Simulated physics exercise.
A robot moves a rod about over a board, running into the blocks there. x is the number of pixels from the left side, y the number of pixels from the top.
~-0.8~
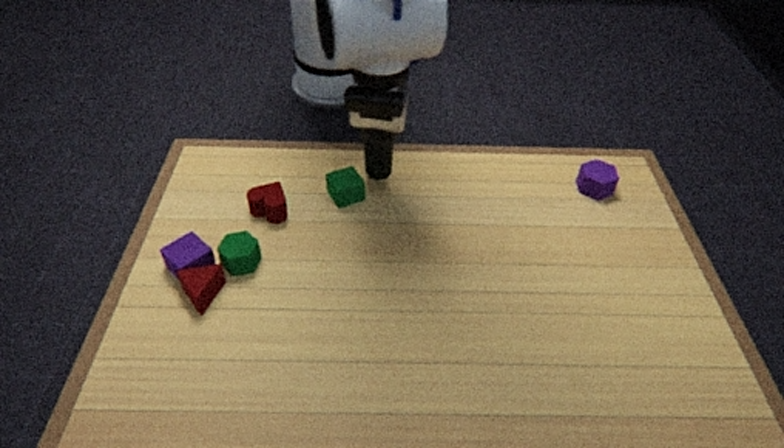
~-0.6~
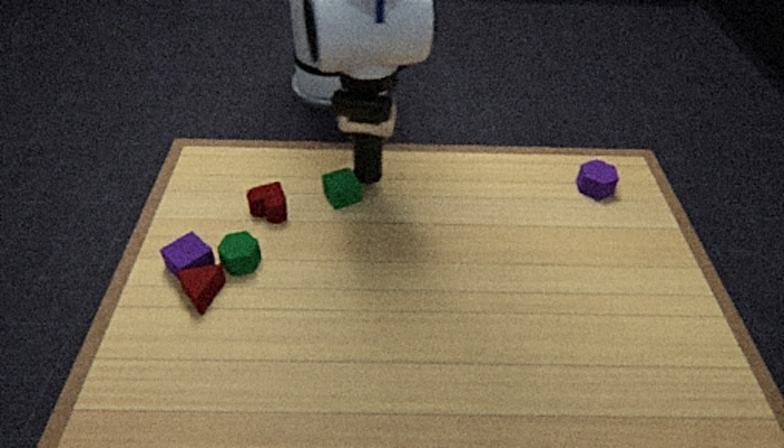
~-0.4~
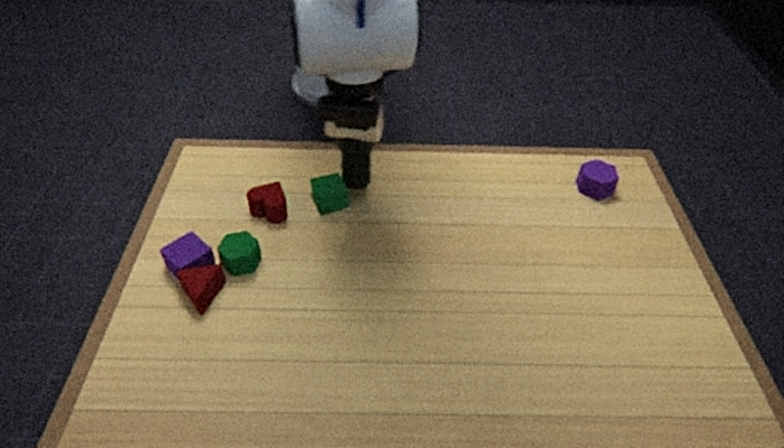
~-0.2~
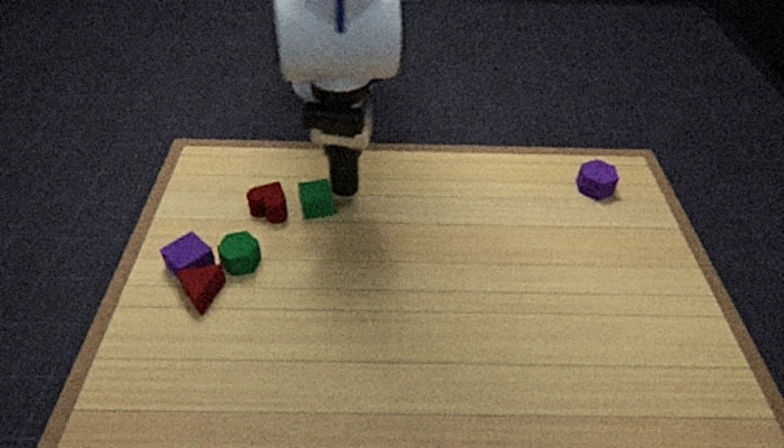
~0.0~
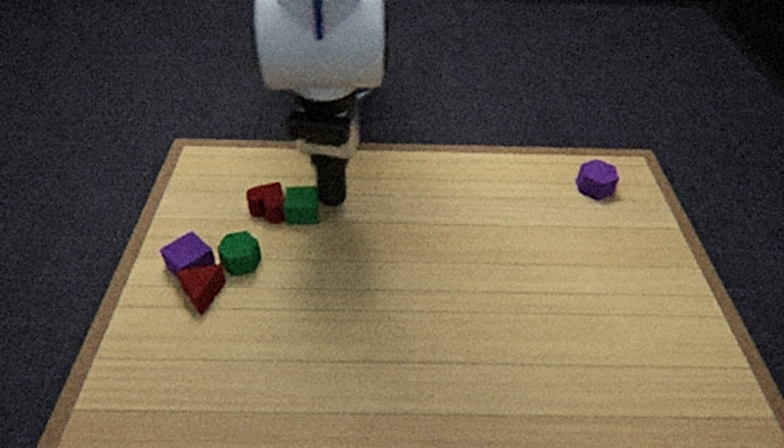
A white robot arm with a dark rod reaches over the far edge of a pale wooden board on a dark floor, seen from above and in front. A green block sits beside the rod, with a red heart, green hexagon, purple block and red pointed piece to its left and a purple piece far right. The rod pushes the green block left against the heart.
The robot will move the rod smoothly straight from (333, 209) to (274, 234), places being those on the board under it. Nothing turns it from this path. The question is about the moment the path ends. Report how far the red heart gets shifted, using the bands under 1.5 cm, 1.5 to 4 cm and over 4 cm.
Displaced more than 4 cm.
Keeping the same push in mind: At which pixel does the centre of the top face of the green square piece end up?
Top centre: (238, 212).
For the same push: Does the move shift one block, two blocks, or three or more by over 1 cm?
The way I see it, the answer is two.
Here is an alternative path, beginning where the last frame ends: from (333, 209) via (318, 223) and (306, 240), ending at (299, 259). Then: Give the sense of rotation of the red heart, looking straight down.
From the top: Clockwise.
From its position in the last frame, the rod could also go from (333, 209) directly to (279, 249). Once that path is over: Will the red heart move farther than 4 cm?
In short: No.
What follows on the original path. Halfway along, rod (302, 210); red heart (241, 195), turned 25° clockwise; green square piece (269, 206), turned 10° clockwise.
At the end, rod (272, 223); green hexagon unmoved; red heart (221, 194), turned 50° clockwise; green square piece (238, 212), turned 35° clockwise.
